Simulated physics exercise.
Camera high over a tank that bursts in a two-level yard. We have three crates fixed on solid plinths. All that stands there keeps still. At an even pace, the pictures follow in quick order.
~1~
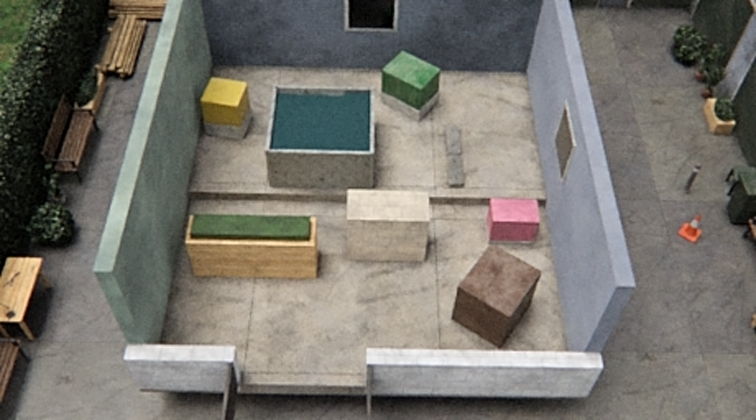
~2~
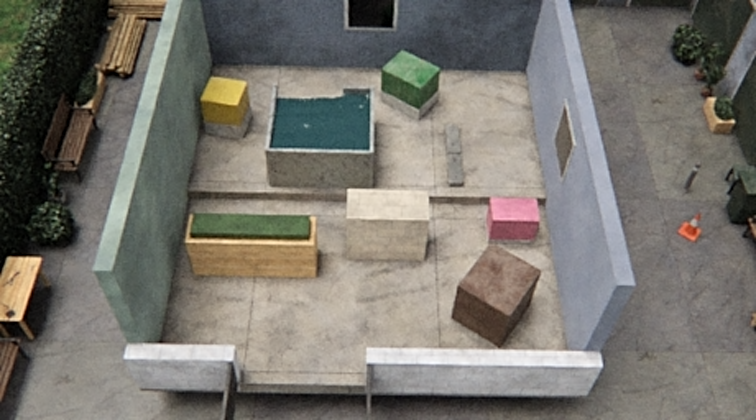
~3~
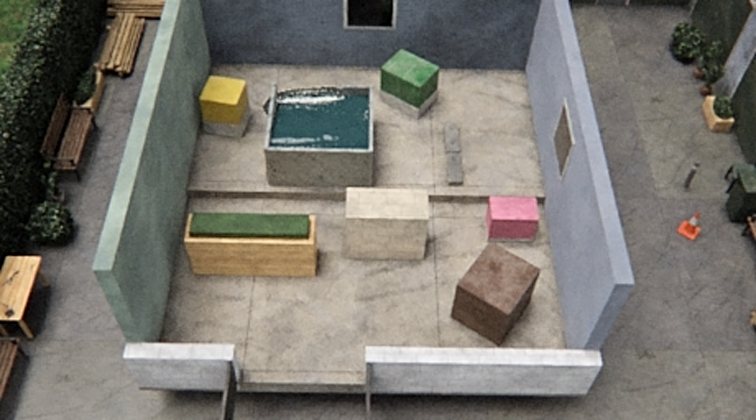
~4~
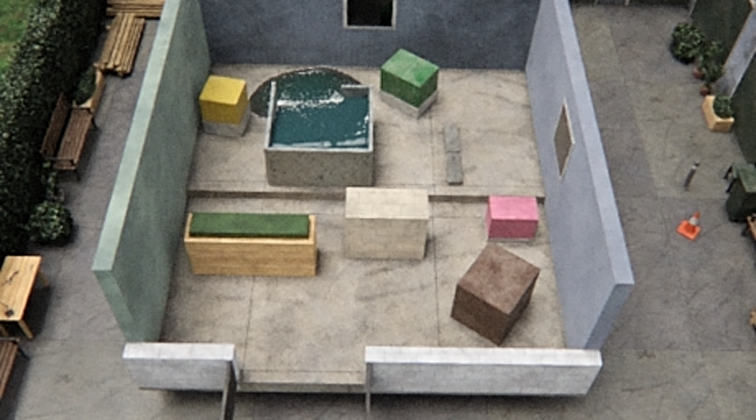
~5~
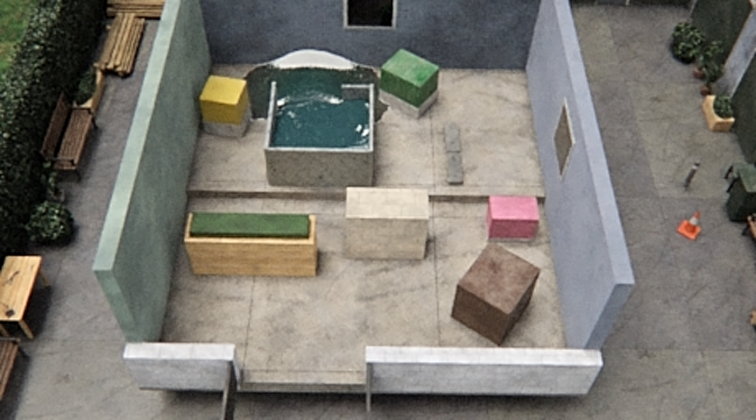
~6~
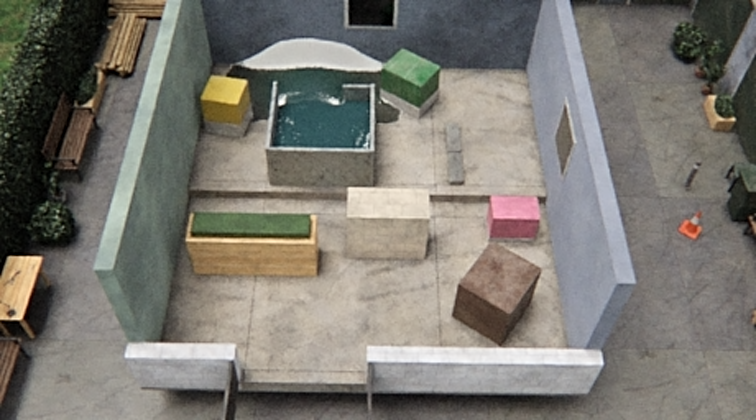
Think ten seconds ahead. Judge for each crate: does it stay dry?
Yellow crate: A wet one. Pink crate: A wet one. Green crate: A wet one.
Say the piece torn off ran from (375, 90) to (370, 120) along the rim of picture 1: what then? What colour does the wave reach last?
That would be the yellow one.
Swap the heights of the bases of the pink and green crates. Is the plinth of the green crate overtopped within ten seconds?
Green: Flooded.
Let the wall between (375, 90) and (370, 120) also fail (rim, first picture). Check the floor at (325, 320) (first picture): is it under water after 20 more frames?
I'd say it's left alone there.
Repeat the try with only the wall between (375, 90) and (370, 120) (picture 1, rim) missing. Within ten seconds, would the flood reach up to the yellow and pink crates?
As it turns out, the yellow crate is left untouched, and the pink crate gets overtopped.
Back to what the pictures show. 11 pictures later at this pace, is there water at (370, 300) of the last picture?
I'd expect that place to be clear.
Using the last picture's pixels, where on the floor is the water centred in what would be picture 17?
Near pixel (314, 109).
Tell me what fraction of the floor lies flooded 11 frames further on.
Around 30 percent.
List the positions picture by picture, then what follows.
The first picture shows the tank at (322, 122) is whole and still.
In the second picture, the front is at a hidden place, out from the gap on the tank's far side.
In the third picture, the front is at a hidden place, out from the gap on the tank's far side.
In the fourth picture, water pours out on the tank's far side and has run to (334, 72).
In the fifth picture, the front is at (263, 66), out from the gap on the tank's far side.
In the sixth picture, the front is at (237, 65), out from the gap on the tank's far side.
A moment on, water covers 15 % of the floor; the yellow crate water round its plinth, the pink crate not reached, the green crate water round its plinth.
Next, water covers 30 % of the floor; the yellow crate water round its plinth, the pink crate not reached, the green crate water round its plinth.
Then, water covers 50 % of the floor; the yellow crate water round its plinth, the pink crate water round its plinth, the green crate water round its plinth.
Later, water covers 75 % of the floor; the yellow crate water round its plinth, the pink crate water round its plinth, the green crate water round its plinth.
In the end, water covers 100 % of the floor; the yellow crate was topped, the pink crate was topped, the green crate was topped.
